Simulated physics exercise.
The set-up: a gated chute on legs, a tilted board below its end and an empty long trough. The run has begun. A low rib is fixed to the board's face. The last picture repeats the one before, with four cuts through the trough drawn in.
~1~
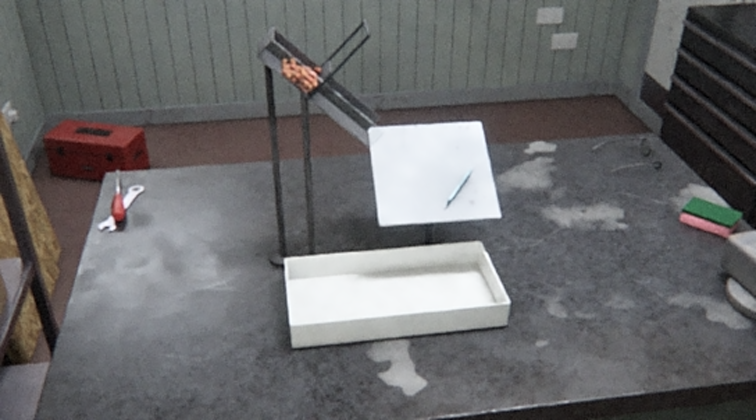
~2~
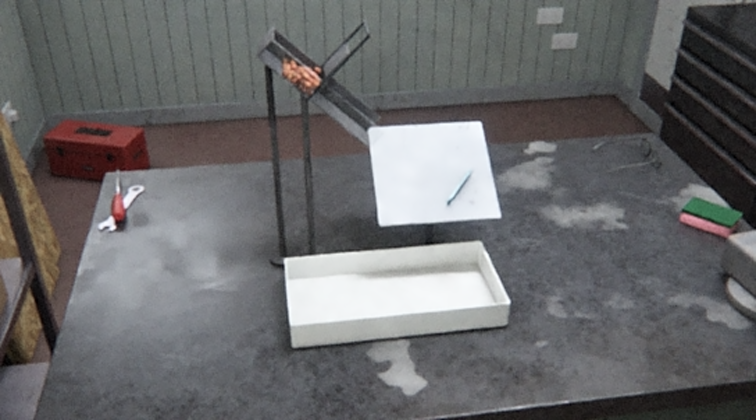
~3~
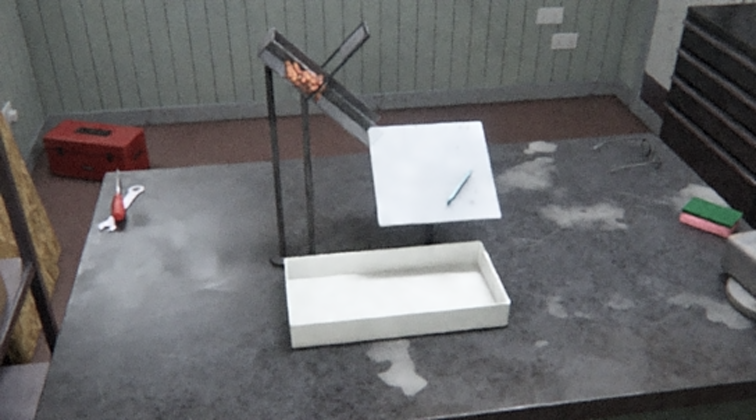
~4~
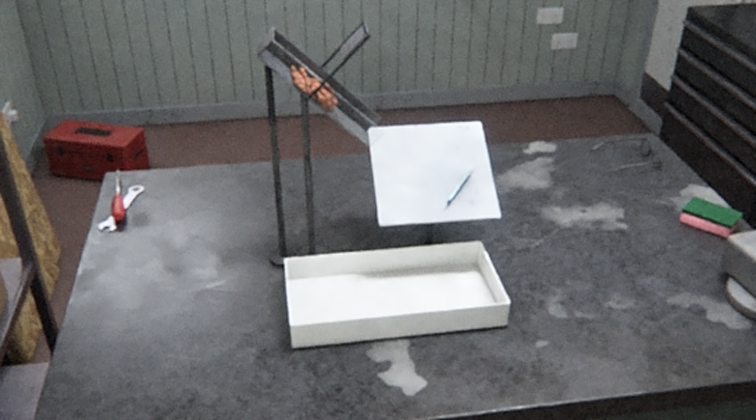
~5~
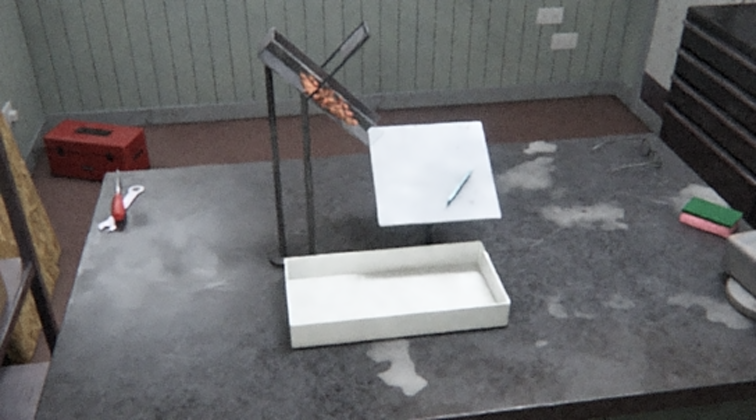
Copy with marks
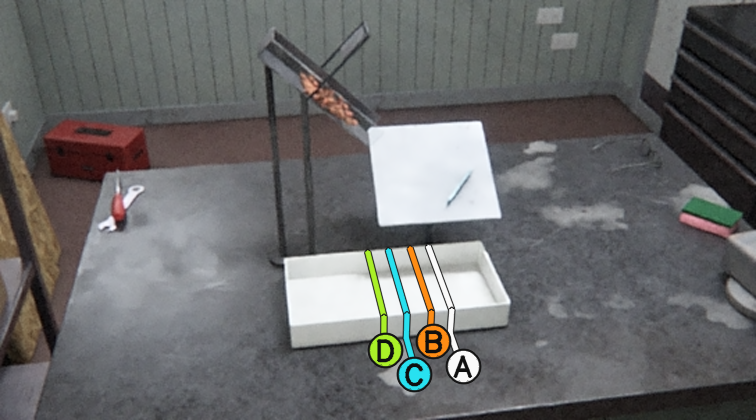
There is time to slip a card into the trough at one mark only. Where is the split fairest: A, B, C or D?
I would pick line A.
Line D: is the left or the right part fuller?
The right side.
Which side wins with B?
The right side.
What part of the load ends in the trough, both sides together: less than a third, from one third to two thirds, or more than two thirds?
More than two thirds.
On the marked copy, line A crosses the front rim at (451, 309); line B crosses the front rim at (431, 311); line C crosses the front rim at (406, 313); line D crosses the front rim at (383, 315).
For line A, of what is caught, about half on the left of the divider, about half on the right.
For line B, of what is caught, a small part on the left of the divider, most on the right.
For line C, of what is caught, a stray few on the left of the divider, nearly all on the right.
For line D, of what is caught, none on the left of the divider, all on the right.
